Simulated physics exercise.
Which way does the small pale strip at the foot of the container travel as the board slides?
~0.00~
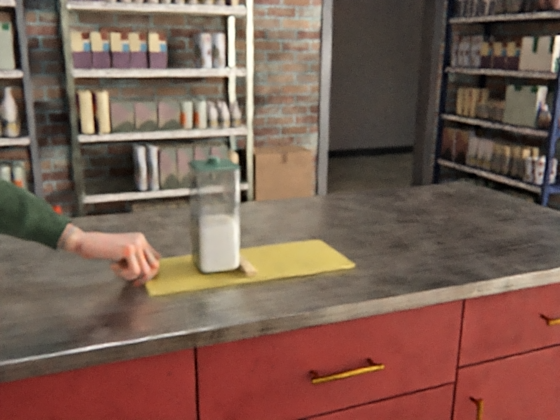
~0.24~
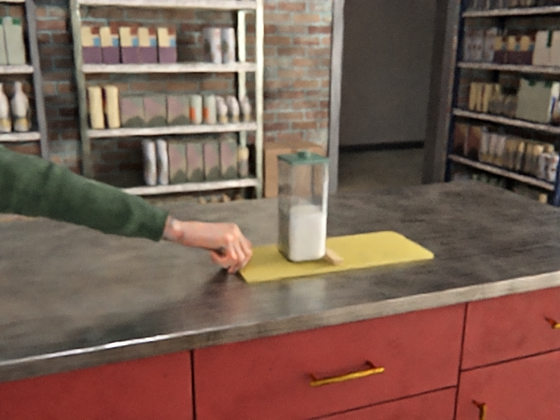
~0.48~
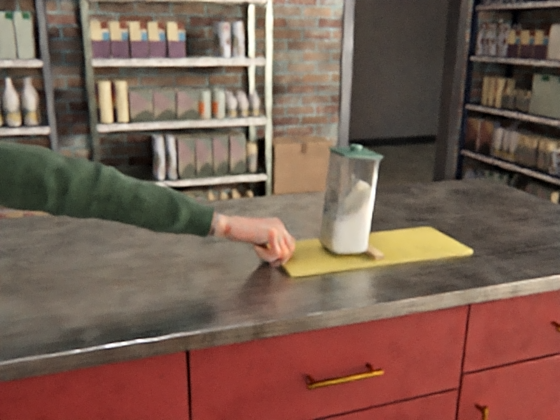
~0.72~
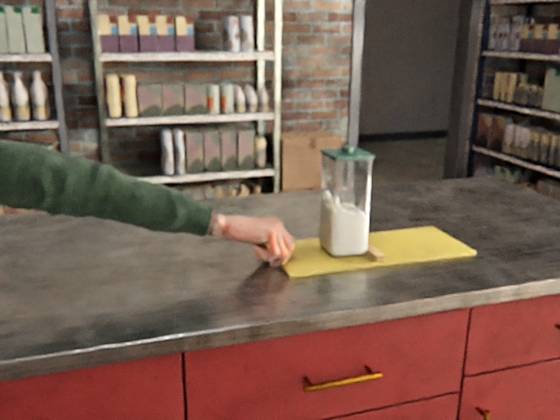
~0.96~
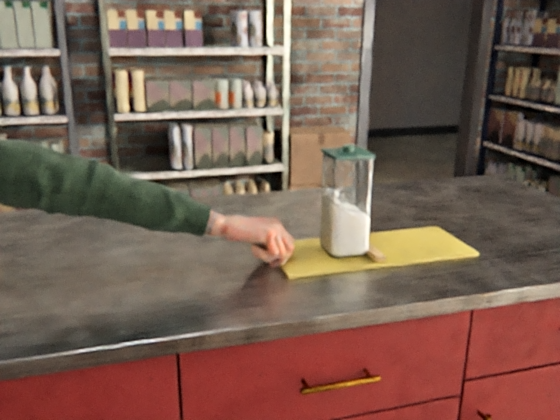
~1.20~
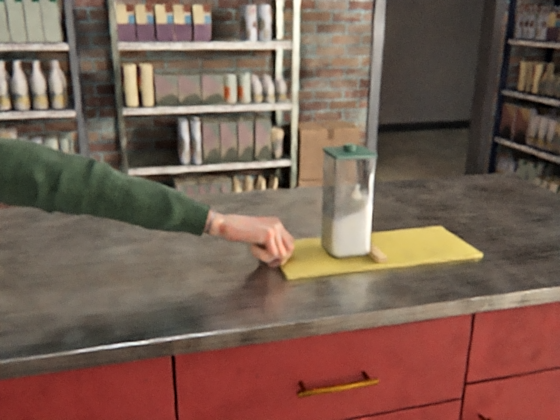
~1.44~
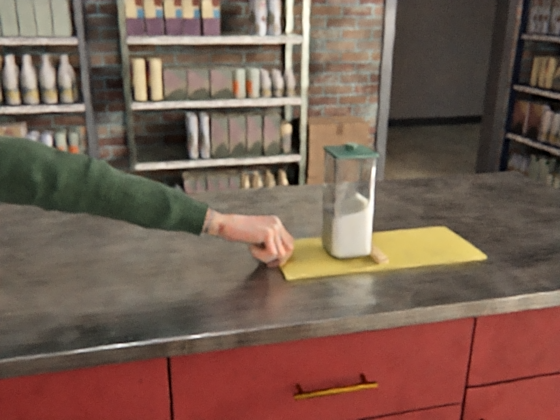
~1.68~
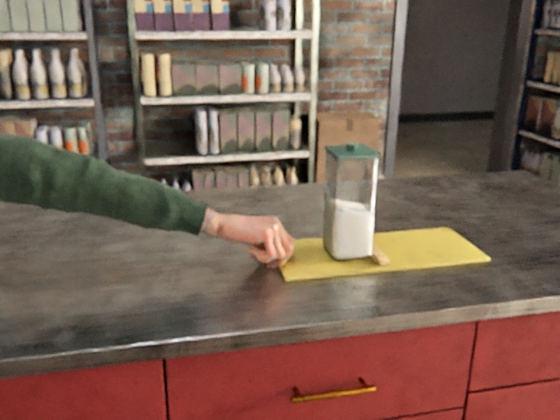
It travels to the right, carried along with the yellow board and the container.
A yellow board carrying a clear, green-capped container partly filled with white liquid slides right across a dark grey worktop, seen from slightly above the front. A hand in a green sleeve holds its left end, and a small pale strip lies at the container's foot. Red drawers with brass handles are below, with stocked shelves and a brick wall behind. The board and hand travel right, then stop, and the liquid surges up the container's right side. It keeps sloshing as the view drifts slightly, while the container ends upright in its place on the still board.
